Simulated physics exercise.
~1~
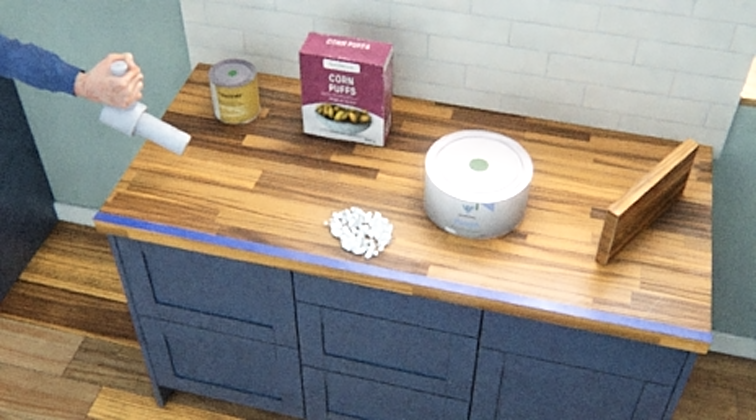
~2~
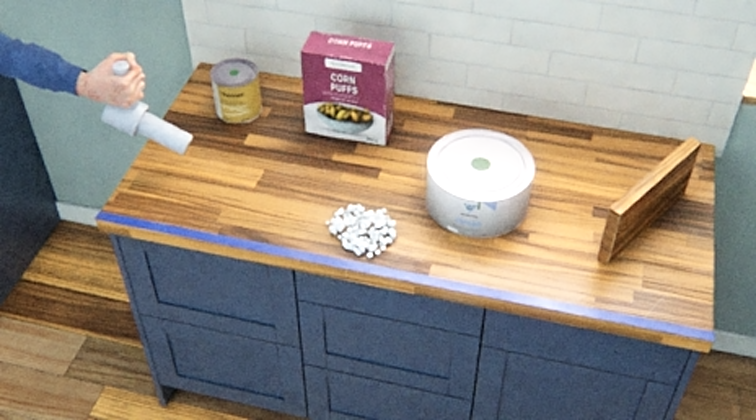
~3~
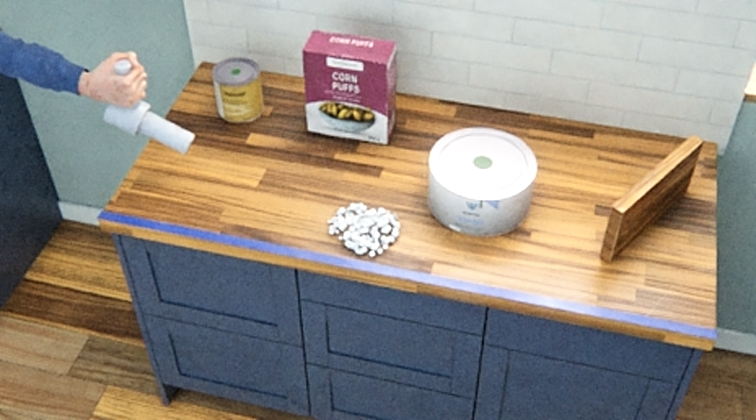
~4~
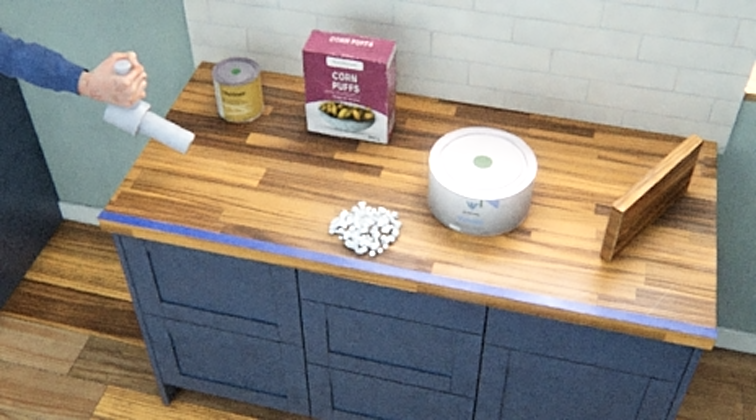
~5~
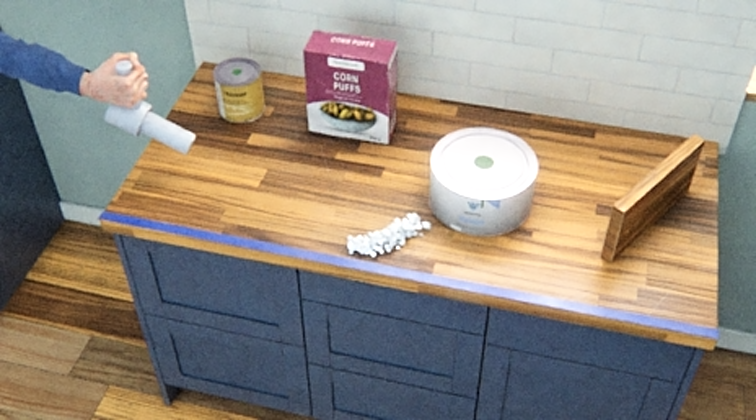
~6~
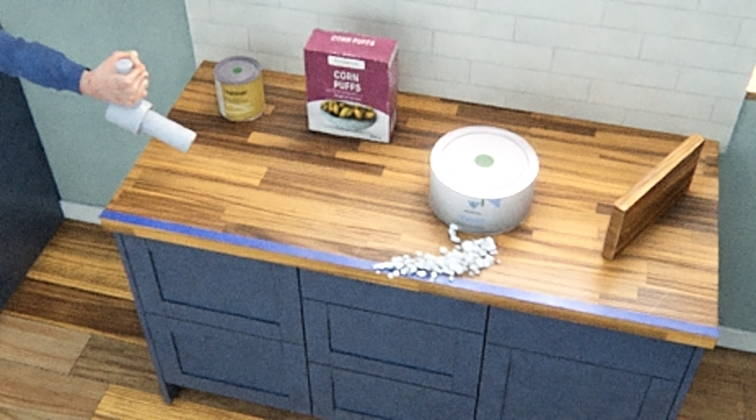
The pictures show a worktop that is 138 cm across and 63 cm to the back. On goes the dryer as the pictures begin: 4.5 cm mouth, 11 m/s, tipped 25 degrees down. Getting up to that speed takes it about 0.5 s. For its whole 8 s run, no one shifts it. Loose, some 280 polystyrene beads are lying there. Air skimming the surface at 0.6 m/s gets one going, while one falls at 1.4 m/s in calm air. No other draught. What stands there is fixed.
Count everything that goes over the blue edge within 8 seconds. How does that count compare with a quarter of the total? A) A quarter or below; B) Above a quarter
B.
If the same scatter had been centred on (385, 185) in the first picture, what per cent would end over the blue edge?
That comes to some 4 in a hundred.
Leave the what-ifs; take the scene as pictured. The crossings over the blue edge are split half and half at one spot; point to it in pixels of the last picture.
(492, 294).
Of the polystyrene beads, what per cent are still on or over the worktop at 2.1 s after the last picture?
I'd say close to 4 % are still there.
Then, 1.2 s after the last picture the count stands so, 76 % are over the blue edge.
Then, 2.1 s after the last picture the count stands so, 76 % are over the blue edge.
Then, 4.0 s after the last picture the count stands so, 76 % are over the blue edge.
Then, 7.6 s after the last picture, at the end, 76 % are over the blue edge.
